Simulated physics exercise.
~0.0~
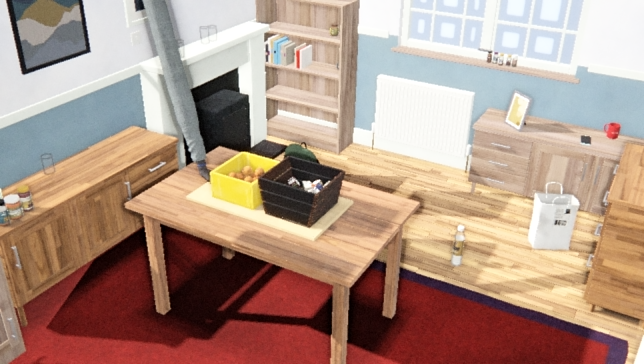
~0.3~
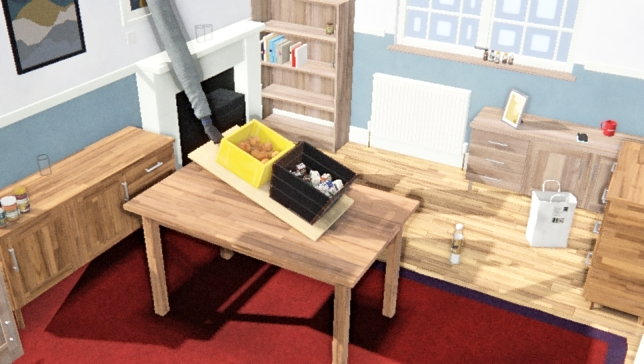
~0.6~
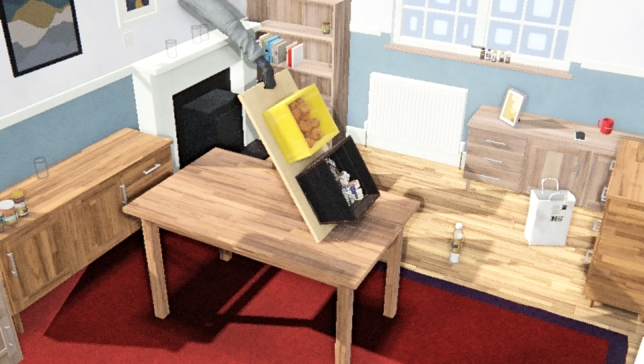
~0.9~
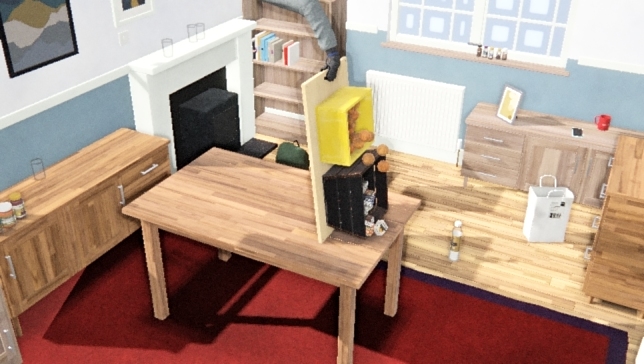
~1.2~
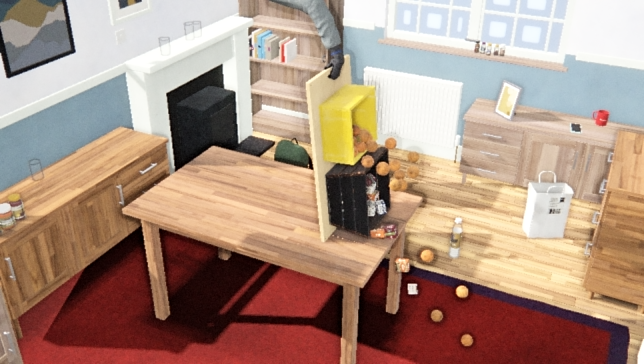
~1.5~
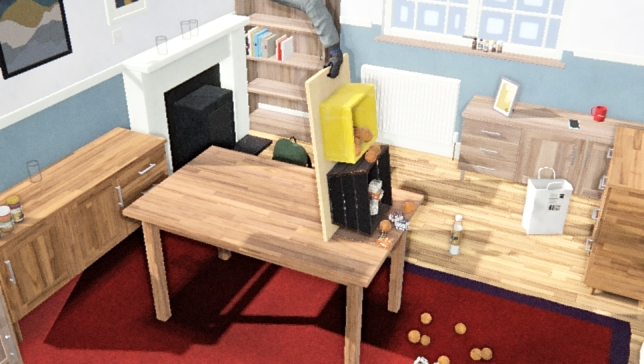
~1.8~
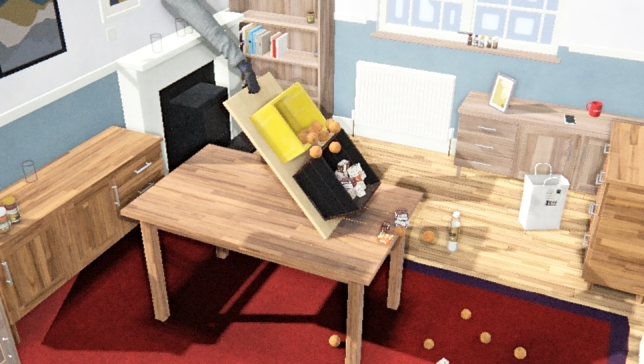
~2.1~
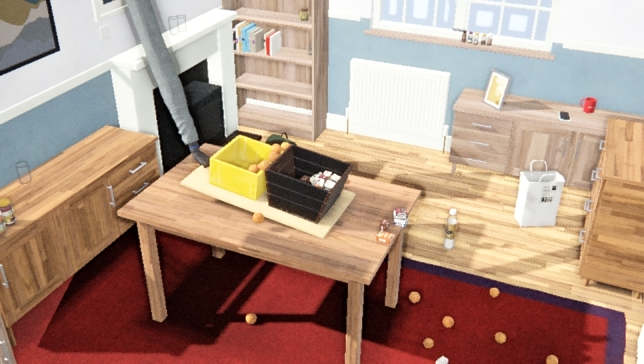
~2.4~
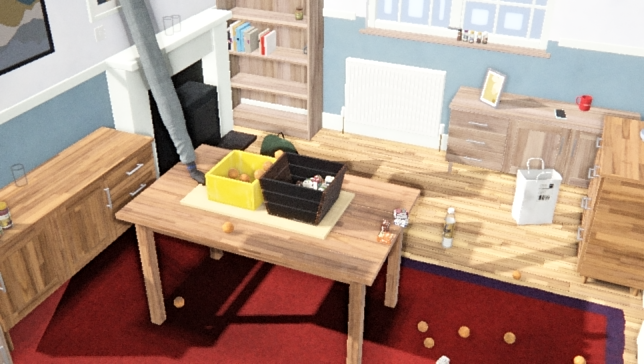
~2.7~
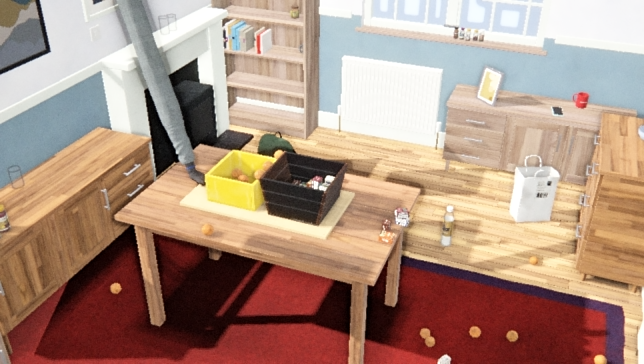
A grey mechanical arm tips up a pale board carrying a yellow basket of onions and a black basket of small cartons on a wooden table, seen from above in a room with blue and white walls, a fireplace and a red rug. The arm raises the board's left end until it stands almost upright, leaning the baskets to the right. Onions and a few cartons tumble out past the table's edge onto the floor. The arm then lowers the board flat again. Onions lie scattered across the rug, a few items rest on the tabletop, and most cartons remain in the black basket.
